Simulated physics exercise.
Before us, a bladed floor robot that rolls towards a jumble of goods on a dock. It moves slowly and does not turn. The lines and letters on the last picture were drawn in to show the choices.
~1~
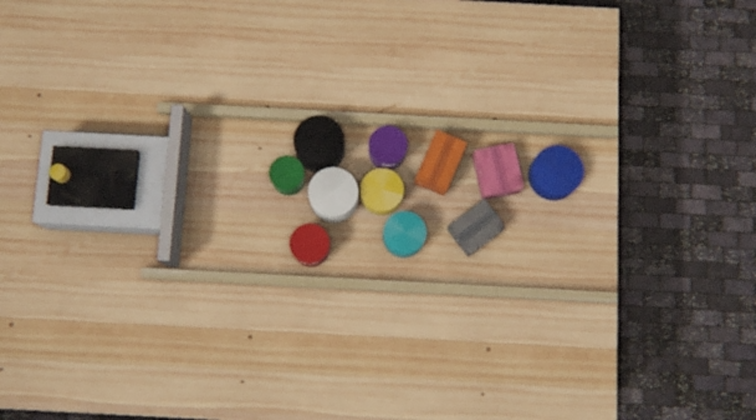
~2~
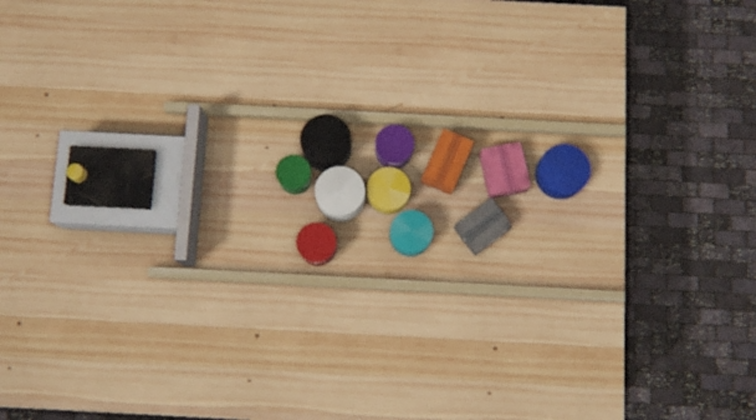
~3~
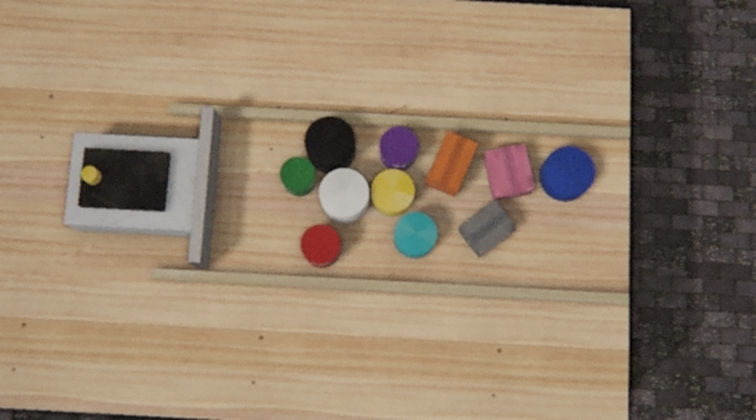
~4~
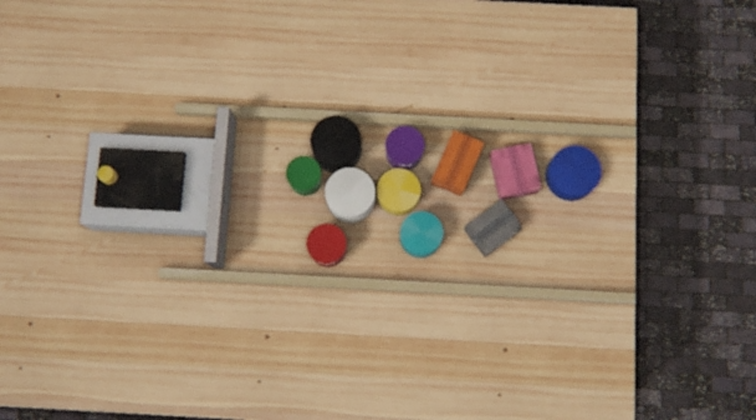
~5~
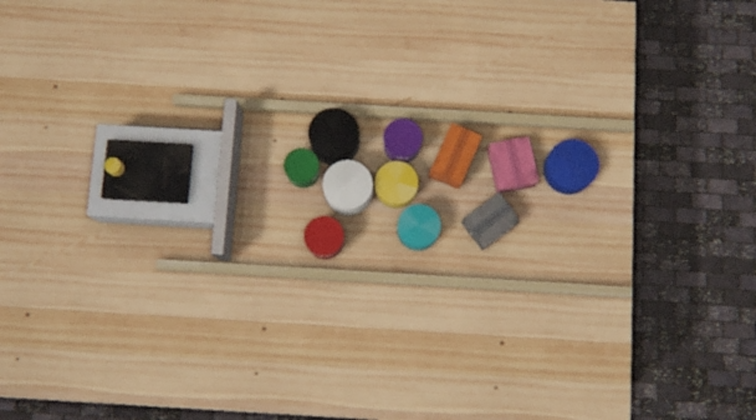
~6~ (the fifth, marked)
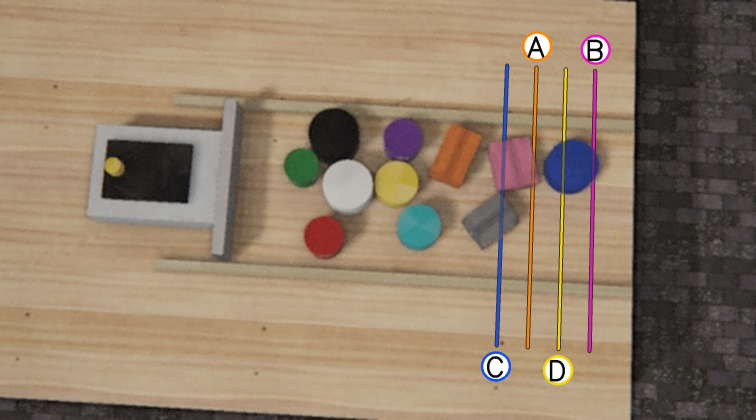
A grey bladed machine crept slowly to the right across a wooden surface, between two thin rails, closing some of the gap to a cluster of colourful round and blocky objects that stayed put.
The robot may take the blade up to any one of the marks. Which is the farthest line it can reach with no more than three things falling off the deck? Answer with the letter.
It should halt at A.
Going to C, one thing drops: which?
It is the blue canister.
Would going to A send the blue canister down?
By then, yes.
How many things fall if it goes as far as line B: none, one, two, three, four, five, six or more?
Six or more.
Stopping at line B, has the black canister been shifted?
By then, yes.
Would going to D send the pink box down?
Yes.
On the marked copy, A at (532, 204); B at (593, 207); C at (502, 202); D at (562, 205).
Following A. Soon after the start, robot (266, 178); red pail (359, 247); black canister (372, 137).
Later, robot (377, 185); blue canister (632, 192); pink box (587, 176).
In the end, robot (464, 190); orange box over the edge; pink box over the edge; three fallen.
As for the rest, B drops eight; C is within the limit but short; D drops five.
